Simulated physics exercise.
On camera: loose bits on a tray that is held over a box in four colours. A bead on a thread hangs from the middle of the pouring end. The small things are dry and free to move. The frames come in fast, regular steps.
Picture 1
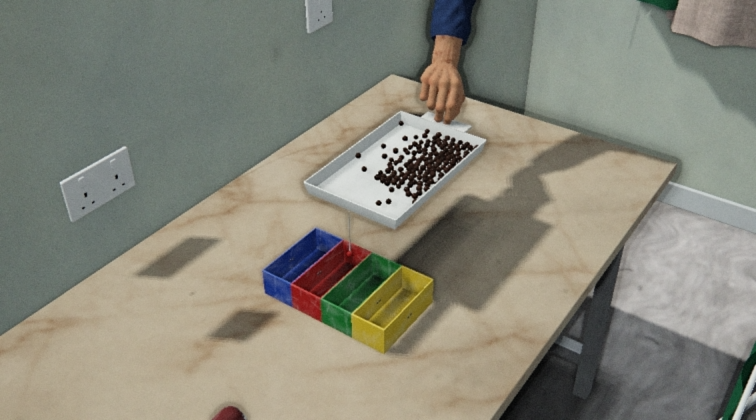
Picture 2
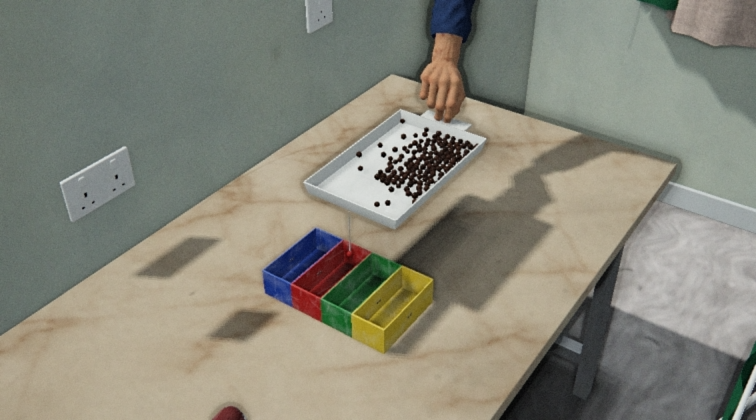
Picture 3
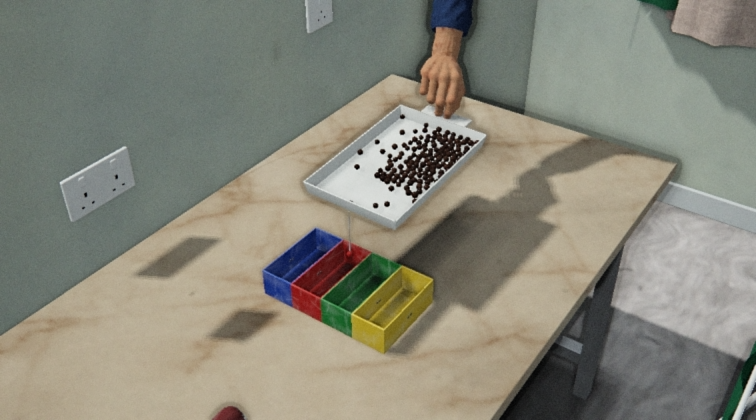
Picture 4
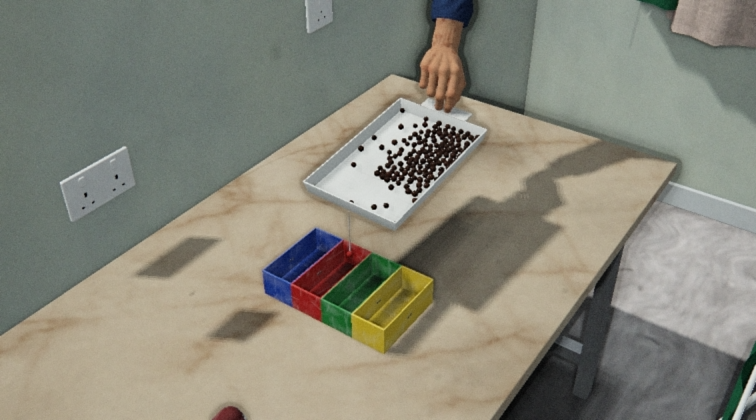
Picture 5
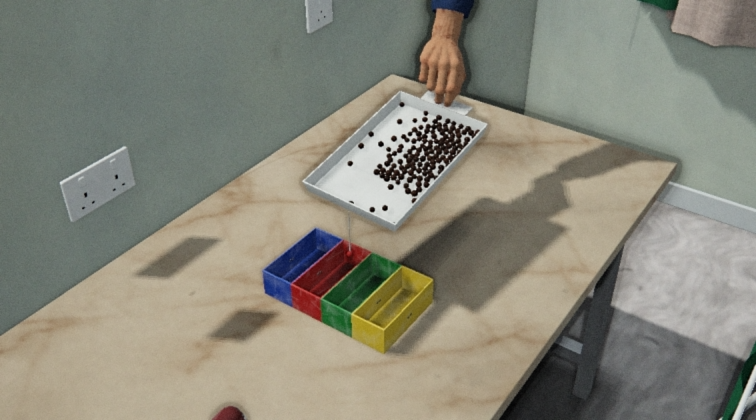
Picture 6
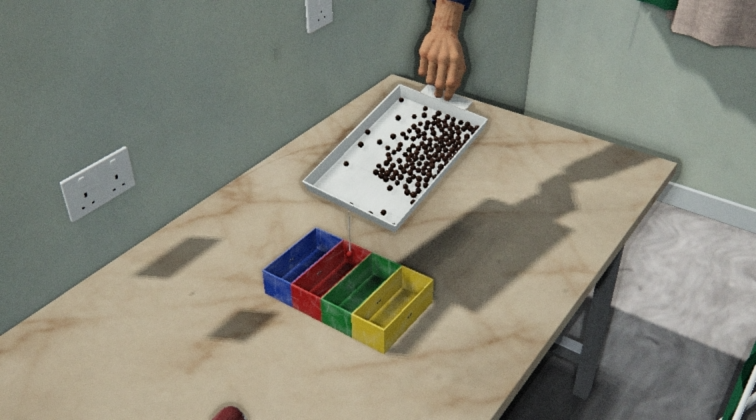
The clip opens on a hand holding a white tray of small dark balls above a marbled table, near a box with blue, red, green and yellow compartments. The hand gradually tilts the tray slightly toward its near right corner, and the balls shift a little across it, while the box stays still.
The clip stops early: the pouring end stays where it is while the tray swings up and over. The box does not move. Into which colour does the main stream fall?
It favours the yellow compartment.
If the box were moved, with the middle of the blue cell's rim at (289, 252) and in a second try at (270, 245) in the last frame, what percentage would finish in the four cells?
In turn 90 and 30 in a hundred.
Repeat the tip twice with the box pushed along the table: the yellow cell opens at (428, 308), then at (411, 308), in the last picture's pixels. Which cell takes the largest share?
At the first place green, at the second the green one.
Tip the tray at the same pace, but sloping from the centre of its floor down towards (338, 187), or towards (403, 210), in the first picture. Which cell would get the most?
In turn: The blue one; the cell in yellow.
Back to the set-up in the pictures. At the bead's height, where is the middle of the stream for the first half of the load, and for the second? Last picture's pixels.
Early half (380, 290), late half (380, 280).
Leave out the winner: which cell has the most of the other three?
The runner-up: The green one.
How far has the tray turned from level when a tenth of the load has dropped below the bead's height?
Near 70 degrees.
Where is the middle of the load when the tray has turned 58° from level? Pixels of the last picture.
At about (381, 206).
Shortly afterwards, tray tipped steeply; all but a few on the tray; only a few in the yellow cell; only a few in the green cell; only a few falling or outside the box.
Next, tray tipped right over; only a few on the tray; near half in the yellow cell; near a third in the green cell; a little falling or outside the box.
Some moments later, tray tipped past a quarter turn; near two thirds in the yellow cell; near a third in the green cell; only a few falling or outside the box.
In the end, tray tipped past a quarter turn; near two thirds in the yellow cell; near a third in the green cell; none at all in the red cell; none at all in the blue cell; only a few outside the box.
